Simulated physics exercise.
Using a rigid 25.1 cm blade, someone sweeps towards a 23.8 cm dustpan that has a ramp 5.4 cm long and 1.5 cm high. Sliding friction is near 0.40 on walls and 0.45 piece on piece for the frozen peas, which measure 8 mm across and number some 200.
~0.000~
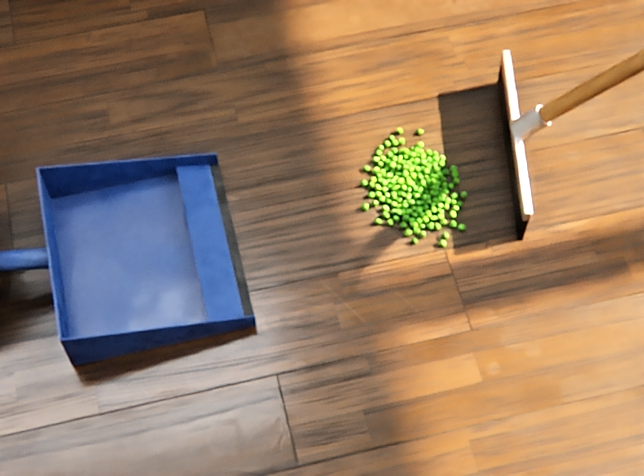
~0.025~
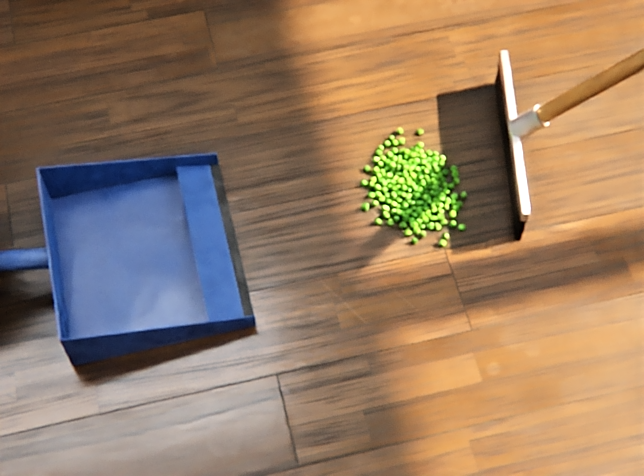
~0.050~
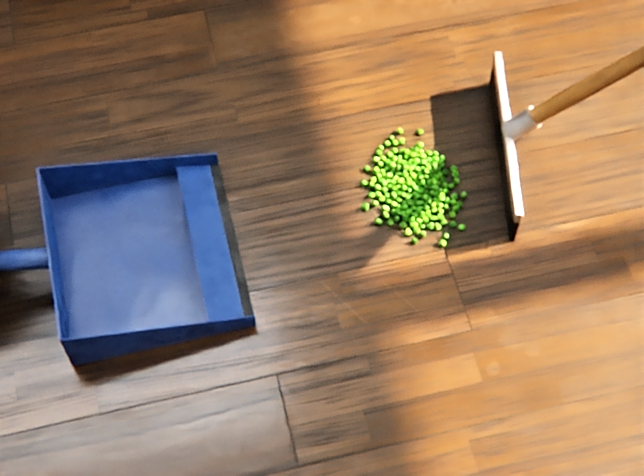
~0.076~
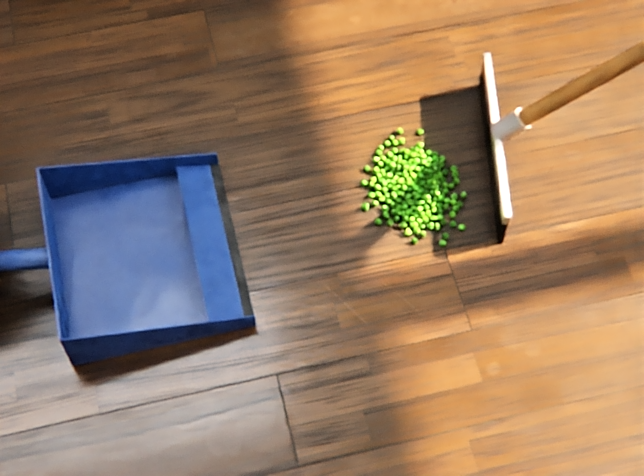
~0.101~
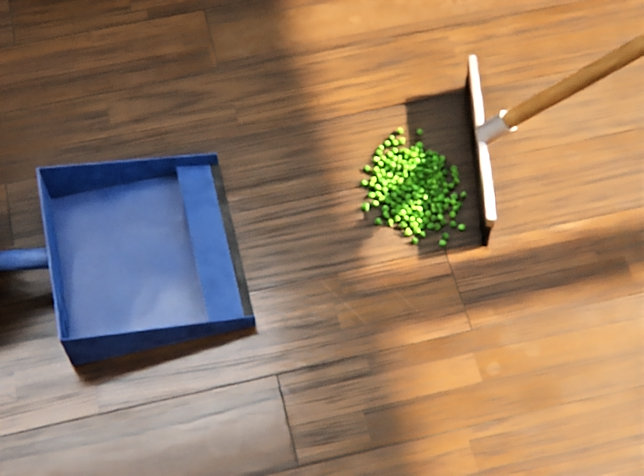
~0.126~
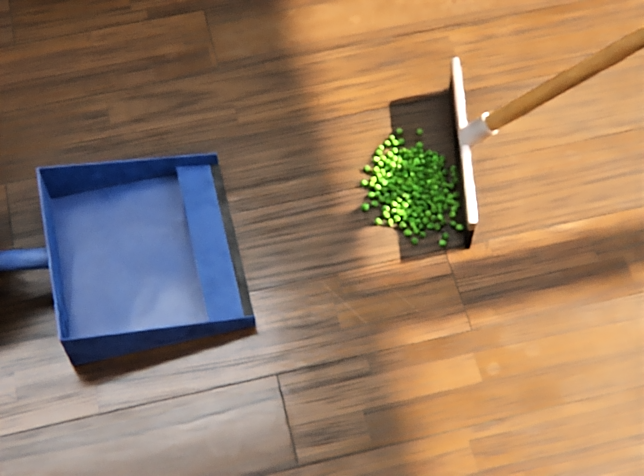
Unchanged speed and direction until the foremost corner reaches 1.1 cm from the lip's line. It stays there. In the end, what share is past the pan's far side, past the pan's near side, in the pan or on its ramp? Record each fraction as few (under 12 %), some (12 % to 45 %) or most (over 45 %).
Recorded: Far side some; near side few; pan some.
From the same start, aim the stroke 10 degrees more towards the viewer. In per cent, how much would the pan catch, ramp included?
That gives near 30 in a hundred.
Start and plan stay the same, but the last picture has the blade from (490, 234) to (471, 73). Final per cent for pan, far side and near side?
You'd see pan at 15, far at 20 and near at 5.
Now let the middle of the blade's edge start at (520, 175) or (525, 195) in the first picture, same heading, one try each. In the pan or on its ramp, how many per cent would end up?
First try about 30 per cent, second about 25 per cent.
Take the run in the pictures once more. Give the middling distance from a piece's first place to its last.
Roughly 26 cm.
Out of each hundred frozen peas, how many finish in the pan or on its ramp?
Estimate: Close to 30 %.
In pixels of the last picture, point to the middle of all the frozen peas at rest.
Close to pixel (219, 198).
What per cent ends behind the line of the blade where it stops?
Roughly 5 percent of it.
After 0.28 s, middle of the blade 17 cm from the lip; 0 % over the lip, far side 10 %, near side 0 %.
After 0.39 s, middle of the blade 7 cm from the lip; 0 % over the lip, far side 20 %, near side 0 %.
Then, at 0.62 s, middle of the blade 4 cm from the lip; 35 % over the lip, far side 25 %, near side 0 %.
By 1.6 s all is still; far side 25 %, near side 5 %, pan 30 %, in front of the lip or behind the blade 40 %.
